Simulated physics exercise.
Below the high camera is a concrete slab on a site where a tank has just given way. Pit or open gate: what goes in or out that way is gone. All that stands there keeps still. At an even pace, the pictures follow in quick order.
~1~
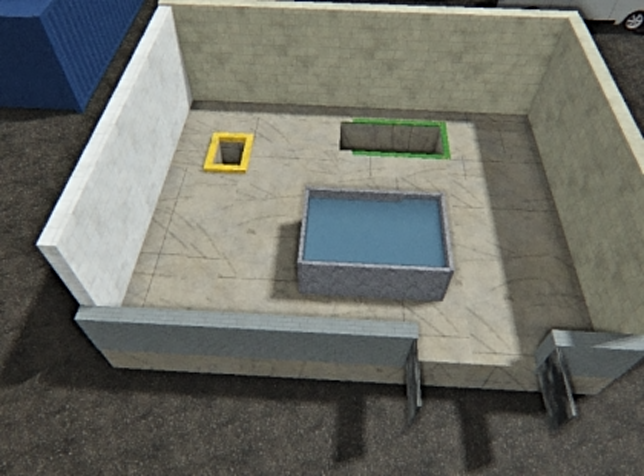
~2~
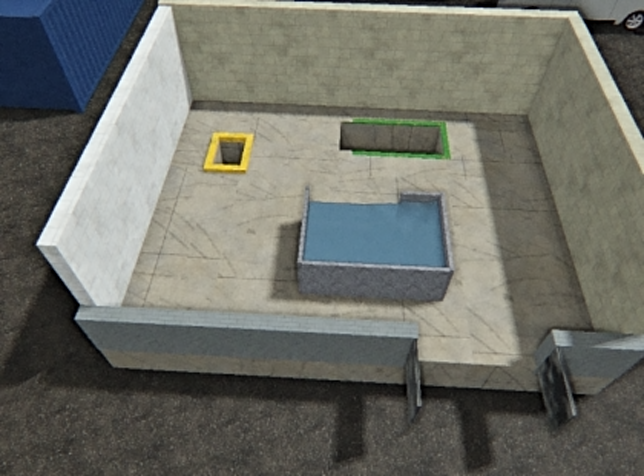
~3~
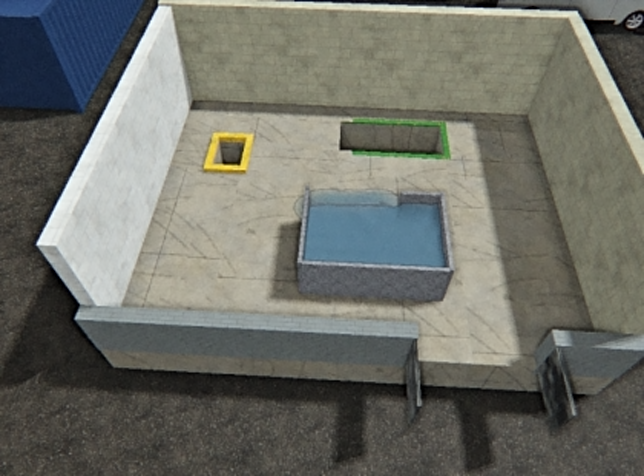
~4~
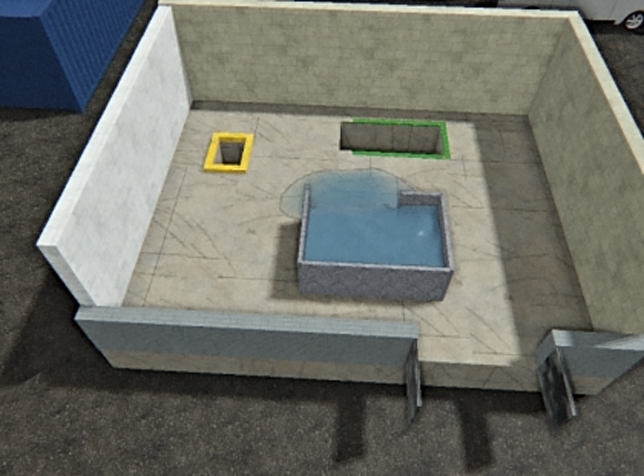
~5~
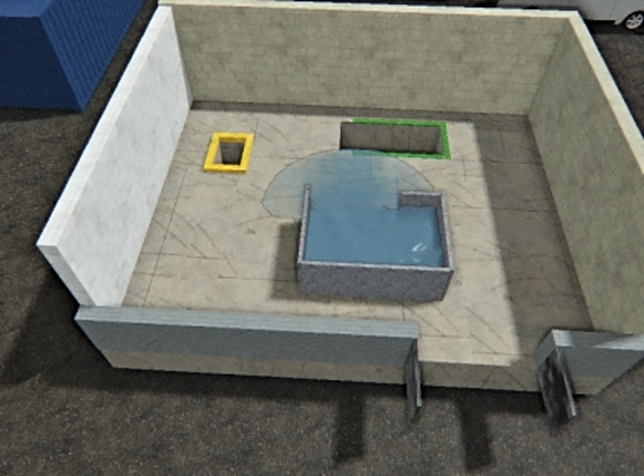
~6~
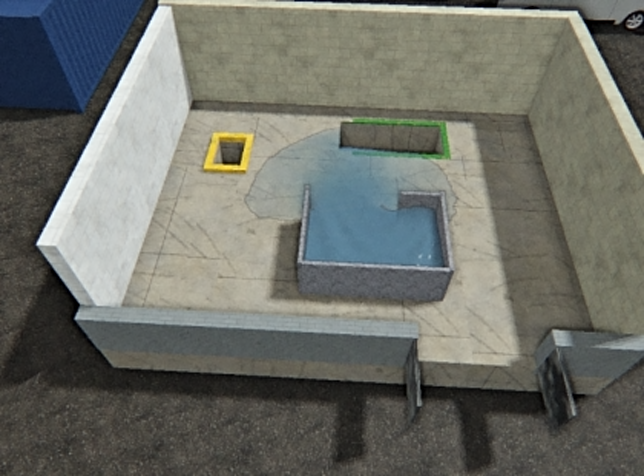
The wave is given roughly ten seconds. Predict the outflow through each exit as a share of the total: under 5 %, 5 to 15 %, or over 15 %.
Prediction: The gate passes under 5 %; the green pit passes over 15 %; the yellow pit passes under 5 %.
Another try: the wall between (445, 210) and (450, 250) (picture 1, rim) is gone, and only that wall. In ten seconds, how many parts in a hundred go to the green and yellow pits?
Green takes 25 in a hundred, yellow takes 0 in a hundred.
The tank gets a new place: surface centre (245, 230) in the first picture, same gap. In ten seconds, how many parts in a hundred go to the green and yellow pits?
In per cent: Green 35, yellow 20.
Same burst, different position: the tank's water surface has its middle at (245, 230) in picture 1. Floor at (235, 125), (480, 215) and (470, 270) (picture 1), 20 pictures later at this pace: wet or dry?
Okay, first one got wet, second one high and dry, last one high and dry.
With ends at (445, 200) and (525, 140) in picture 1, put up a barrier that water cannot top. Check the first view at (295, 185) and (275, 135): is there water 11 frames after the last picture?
Taking them in the order asked, the first is inundated and the second is inundated.
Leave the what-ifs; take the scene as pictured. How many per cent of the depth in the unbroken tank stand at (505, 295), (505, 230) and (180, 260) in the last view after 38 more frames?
In order: About 0, 0 and 4 in a hundred.
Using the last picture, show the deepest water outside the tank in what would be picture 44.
Somewhere near (114, 328).
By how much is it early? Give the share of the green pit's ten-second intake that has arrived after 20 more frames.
Estimate: Roughly 60 %.
A moment on, water covers 25 % of the floor; the gate 0 %, the green pit 14 %, the yellow pit 0 %.
Next, water covers 30 % of the floor; the gate 0 %, the green pit 25 %, the yellow pit 1 %.
Then, water covers 40 % of the floor; the gate 0 %, the green pit 36 %, the yellow pit 1 %.
Later, water covers 55 % of the floor; the gate 0 %, the green pit 48 %, the yellow pit 1 %.
In the end, water covers 80 % of the floor; the gate 0 %, the green pit 57 %, the yellow pit 1 %.
